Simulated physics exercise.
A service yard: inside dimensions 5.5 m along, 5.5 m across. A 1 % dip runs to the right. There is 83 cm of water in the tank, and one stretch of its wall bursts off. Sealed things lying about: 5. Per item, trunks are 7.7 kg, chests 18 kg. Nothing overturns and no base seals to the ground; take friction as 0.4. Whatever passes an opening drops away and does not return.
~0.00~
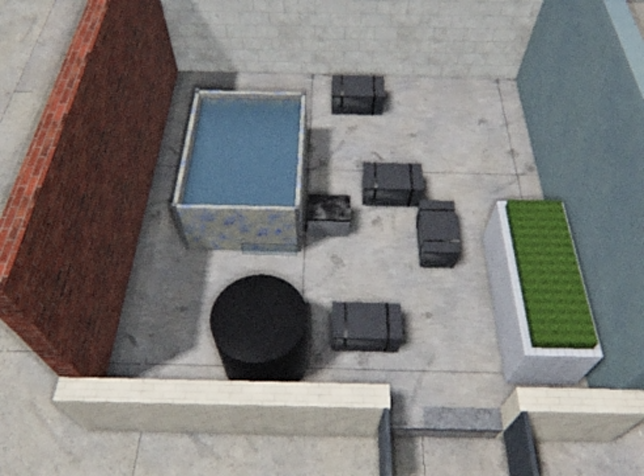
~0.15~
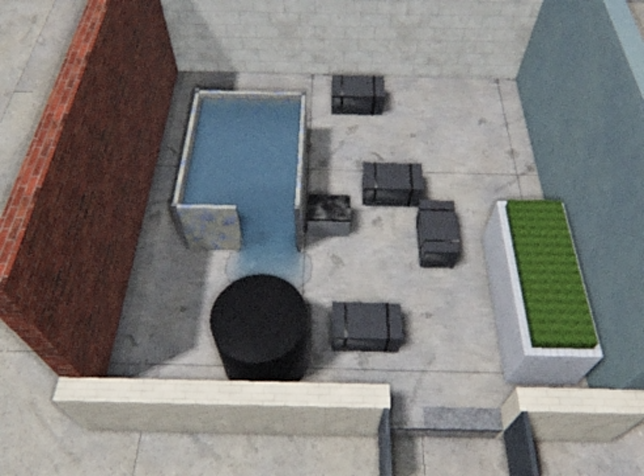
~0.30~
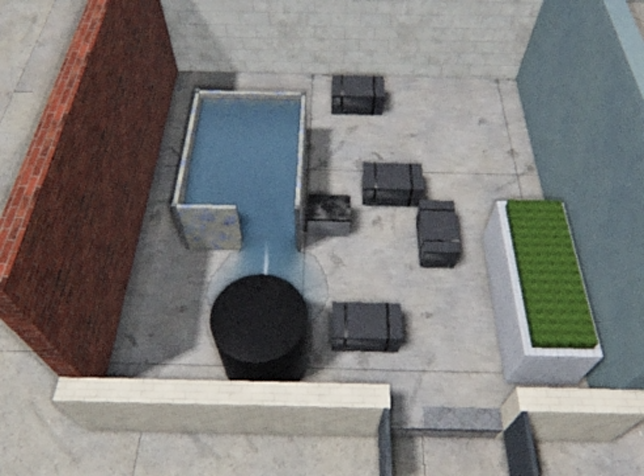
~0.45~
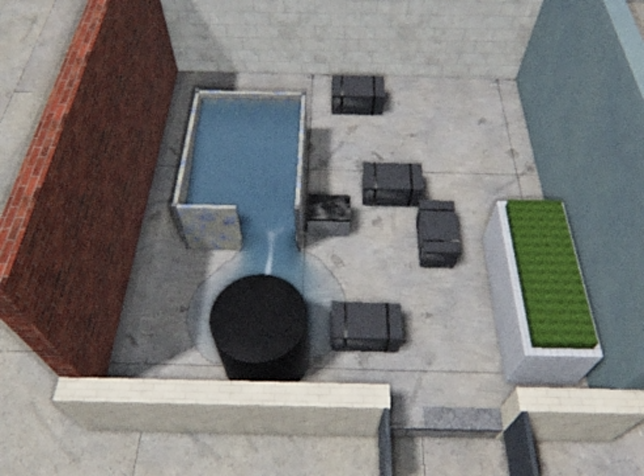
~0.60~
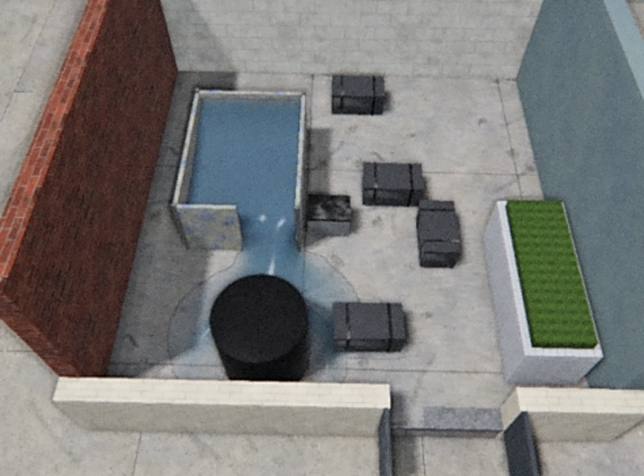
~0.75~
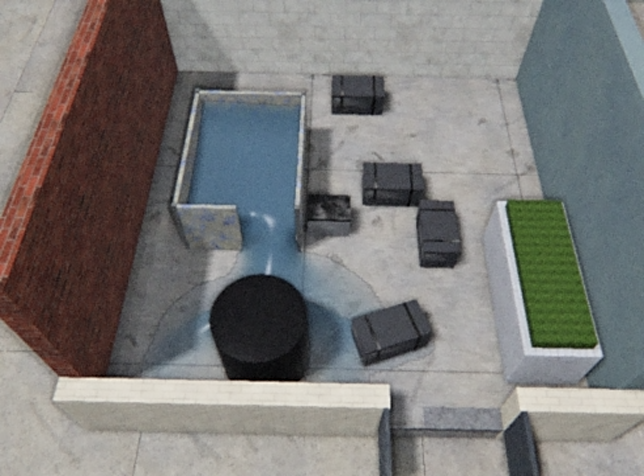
We see water pour through a gap in the front wall of a raised tank in a walled yard, spreading around a black cylinder, then shifting and turning the nearest dark trunk slightly while the other trunks stay still.
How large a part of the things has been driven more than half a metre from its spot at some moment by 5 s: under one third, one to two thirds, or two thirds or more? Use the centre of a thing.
Under one third.
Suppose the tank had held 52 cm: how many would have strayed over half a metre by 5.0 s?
Count: 1.
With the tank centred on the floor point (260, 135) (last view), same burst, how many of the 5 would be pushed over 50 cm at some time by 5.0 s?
Result: 2 of them.
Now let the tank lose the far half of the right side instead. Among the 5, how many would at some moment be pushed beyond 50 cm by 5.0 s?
That gives 3 of them.
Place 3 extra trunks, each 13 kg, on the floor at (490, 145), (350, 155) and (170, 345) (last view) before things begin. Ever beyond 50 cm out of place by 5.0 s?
In the order asked: Not as far, not as far, farther than that.
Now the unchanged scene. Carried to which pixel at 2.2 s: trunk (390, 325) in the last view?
Look about (495, 353).
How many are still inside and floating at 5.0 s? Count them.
Count at that moment: 1.
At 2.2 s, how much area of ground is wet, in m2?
Near 11.5 m2 in all.
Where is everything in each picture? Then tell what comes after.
In the first picture, a trunk at (366, 320), on the bottom; a trunk at (358, 85) rests on the ground; water covers 2.7 m2; 0 of 5 have shifted.
In the second picture, a trunk at (366, 320), on the bottom; a trunk at (358, 85), on the bottom; 3.2 m2 under water; 0 of 5 have shifted.
In the third picture, a trunk at (366, 320) rests on the ground; a trunk at (358, 85) rests on the ground; 3.9 m2 under water; 0 of 5 have shifted.
In the fourth picture, a trunk at (366, 320) rests on the ground; a trunk at (358, 85) rests on the ground; water covers 4.5 m2; 0 of 5 have shifted.
In the fifth picture, a trunk at (369, 320), on the bottom; a trunk at (358, 85) rests on the ground; water covers 5.2 m2; 0 of 5 have shifted.
In the sixth picture, a trunk at (392, 325), on the bottom, 29 cm from its start; a trunk at (358, 85) rests on the ground; 6.1 m2 under water; 1 of 5 have shifted.
After 1.1 s 1 of 5 are over 50 cm from their spots; 0 afloat.
After 2.2 s 1 of 5 are over 50 cm from their spots; 1 afloat.
After 3.5 s 1 of 5 are over 50 cm from their spots; 1 afloat.
After 5.0 s 1 of 5 are over 50 cm from their spots, and 1 have been at some point; 1 afloat.
